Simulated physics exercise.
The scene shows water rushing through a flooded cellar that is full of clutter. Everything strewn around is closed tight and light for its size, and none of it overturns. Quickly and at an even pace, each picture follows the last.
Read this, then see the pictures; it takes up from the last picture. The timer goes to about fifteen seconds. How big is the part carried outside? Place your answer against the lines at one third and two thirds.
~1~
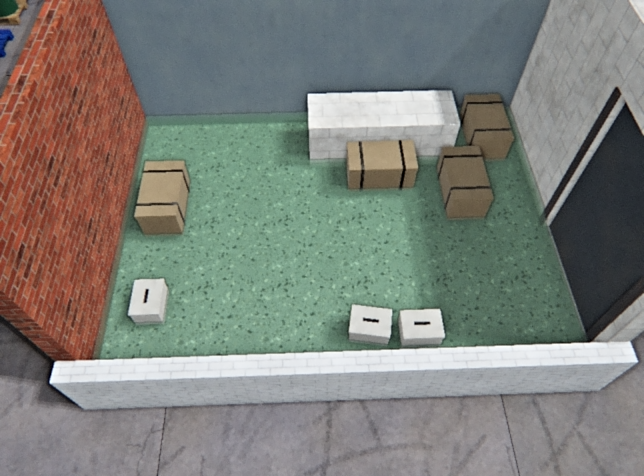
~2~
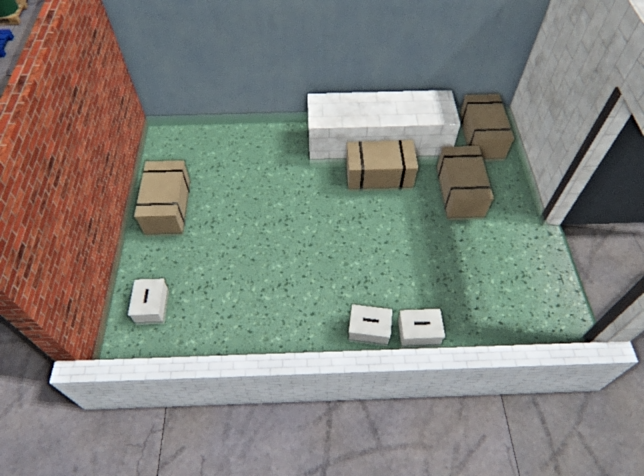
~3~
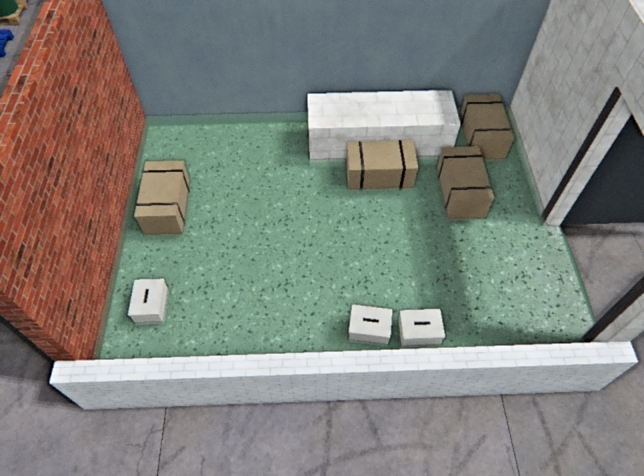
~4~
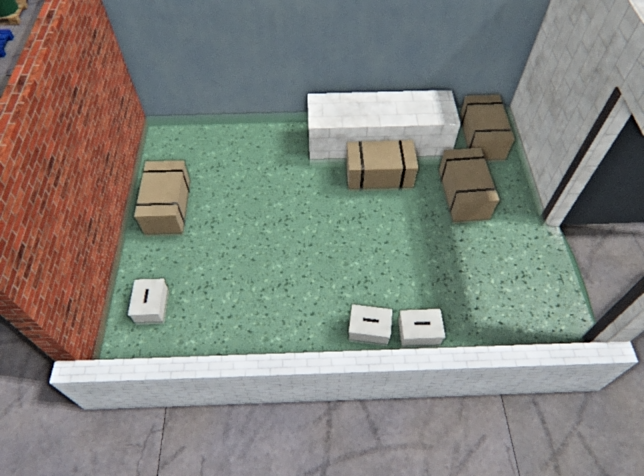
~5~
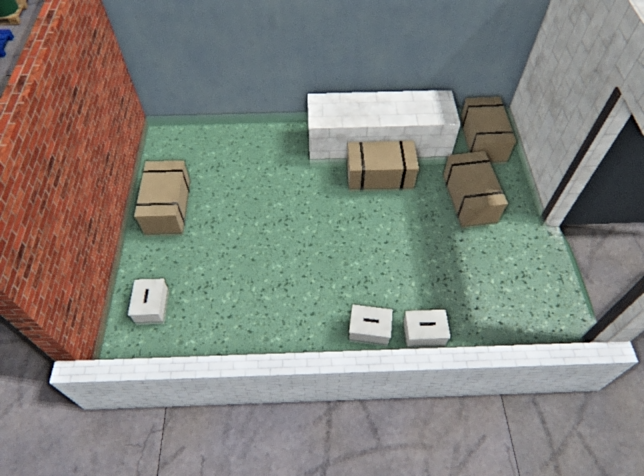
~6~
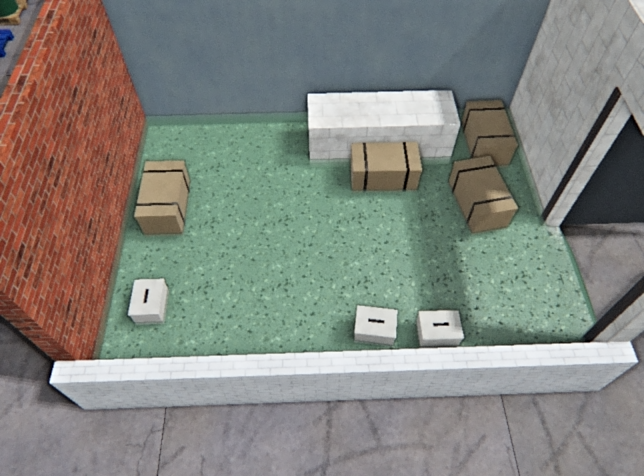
It sits at or past the two-thirds line.
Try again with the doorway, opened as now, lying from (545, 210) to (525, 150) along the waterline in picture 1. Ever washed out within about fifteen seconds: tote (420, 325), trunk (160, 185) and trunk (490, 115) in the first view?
Same order as asked: Never leaves, never leaves, exits.
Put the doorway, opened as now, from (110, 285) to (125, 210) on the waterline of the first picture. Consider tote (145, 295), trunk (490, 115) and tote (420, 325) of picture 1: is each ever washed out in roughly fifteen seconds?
Sequentially: Escapes, remains, remains.
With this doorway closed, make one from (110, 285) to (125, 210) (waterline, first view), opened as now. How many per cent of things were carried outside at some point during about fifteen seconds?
Roughly 10 %.
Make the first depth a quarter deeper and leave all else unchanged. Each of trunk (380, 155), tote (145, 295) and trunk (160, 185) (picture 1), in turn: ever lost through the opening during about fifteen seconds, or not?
Okay, in order that's ends up outside, held inside, held inside.
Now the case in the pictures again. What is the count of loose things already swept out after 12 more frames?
My count is 2.
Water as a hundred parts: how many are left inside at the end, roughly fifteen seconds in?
Roughly 52 per cent.
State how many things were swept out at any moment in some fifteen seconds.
The count is 5.
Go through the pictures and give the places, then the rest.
In the first picture, a trunk at (467, 172), afloat; a tote at (422, 324), afloat; 0 of 7 have shifted.
In the second picture, a trunk at (467, 172) floats; a tote at (422, 324), afloat; 0 of 7 have shifted.
In the third picture, a trunk at (467, 172) floats; a tote at (422, 324), afloat; 0 of 7 have shifted.
In the fourth picture, a trunk at (471, 174), afloat, close to its start; a tote at (422, 324) floats; 1 of 7 have shifted.
In the fifth picture, a trunk at (477, 179), afloat, close to its start; a tote at (428, 324), afloat, close to its start; 2 of 7 have shifted.
In the sixth picture, a trunk at (485, 184) floats, close to its start; a tote at (441, 325), afloat, close to its start; 4 of 7 have shifted.
A moment on, 0 of 7 are out; 7 afloat.
Next, 2 of 7 are out; 5 afloat.
Later, 4 of 7 are out; 3 afloat.
In the end, 5 of 7 are out; 2 afloat.
